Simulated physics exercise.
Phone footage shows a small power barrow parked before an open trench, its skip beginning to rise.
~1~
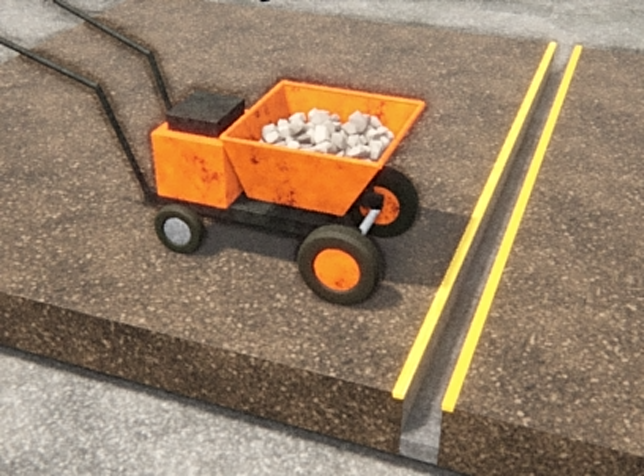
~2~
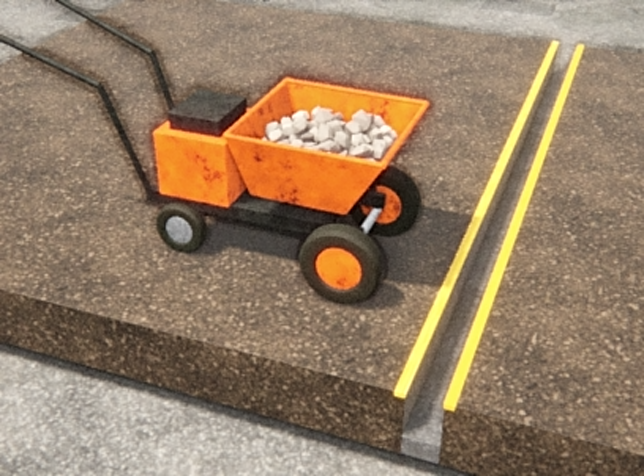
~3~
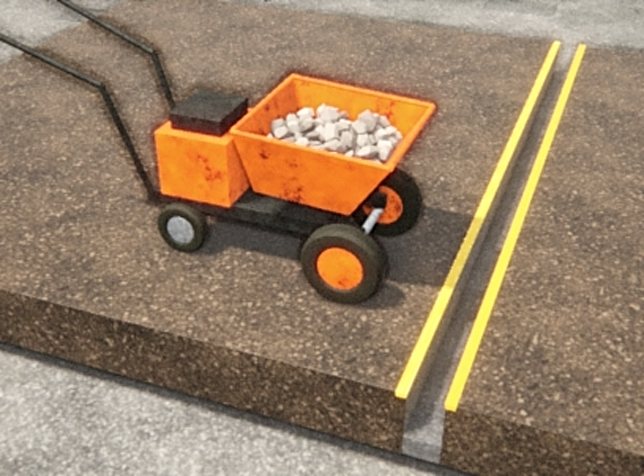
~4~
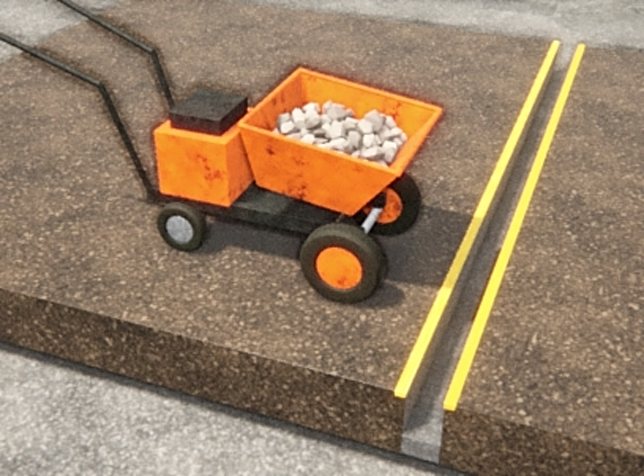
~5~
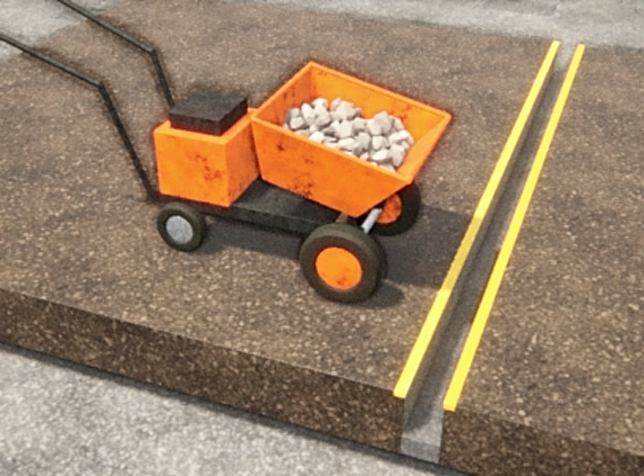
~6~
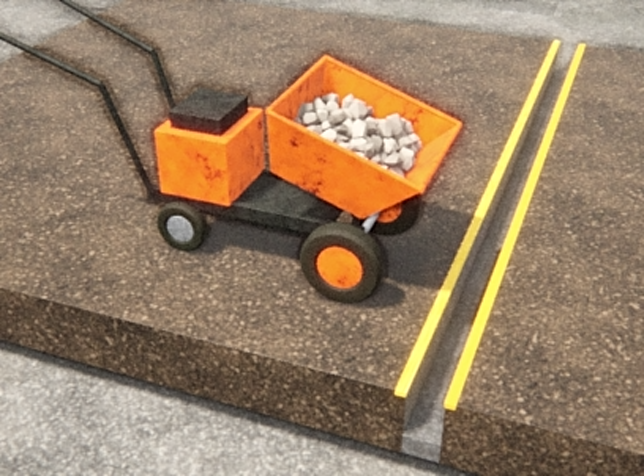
On a slab of speckled brown ground edged by pale grey concrete, seen from above at an angle, a narrow trench runs between two yellow strips at right. Left of it stands a small orange power barrow with black handles, its orange skip holding pale broken stones. The barrow stays parked while its skip steadily tilts forward toward the right, its rear rising, after a very slight early shift in the view.
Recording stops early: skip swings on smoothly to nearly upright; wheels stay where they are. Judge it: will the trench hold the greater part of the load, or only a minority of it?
The trench takes in the minor portion of the load.
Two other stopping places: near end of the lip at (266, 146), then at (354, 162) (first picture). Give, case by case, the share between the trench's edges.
About 10 %, then 70 %.
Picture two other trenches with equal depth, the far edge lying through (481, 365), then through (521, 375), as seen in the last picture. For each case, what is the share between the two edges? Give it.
Roughly 60 per cent, then roughly 100 per cent.
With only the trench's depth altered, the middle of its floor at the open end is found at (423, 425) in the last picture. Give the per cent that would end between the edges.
It works out to some 10 per cent.
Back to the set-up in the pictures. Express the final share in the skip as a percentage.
I'd put it at about 25 per cent.
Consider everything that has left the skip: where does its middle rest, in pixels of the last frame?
About (515, 290).
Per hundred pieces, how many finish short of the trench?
About 0 %.
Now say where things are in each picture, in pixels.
The first picture shows lip of the skip at (379, 166), level; top of the load at (321, 135), broken stones; first edge of the trench at (417, 352); far edge at (463, 363), the trench under half as wide as the skip, and about as deep as wide.
The second picture shows lip of the skip at (383, 166), level; top of the load at (325, 133).
The third picture shows lip of the skip at (390, 169), tipped barely; top of the load at (322, 135).
The fourth picture shows lip of the skip at (398, 174), tipped a little; top of the load at (308, 133).
The fifth picture shows lip of the skip at (408, 181), tipped a little; top of the load at (331, 124).
The sixth picture shows lip of the skip at (421, 190), tipped clearly; top of the load at (323, 117); first edge of the trench at (419, 350); far edge at (466, 362).
Soon, skip tipped steeply; all in the skip.
A while on, skip tipped right over; most in the skip; a stray few in or heaped over the trench; a small part beyond it; a stray few falling.
Towards the end, skip tipped right over; about a third in the skip; a small part in or heaped over the trench; about half beyond it.
Finally, skip tipped right over; about a quarter in the skip; about a quarter in or heaped over the trench; about half beyond it.
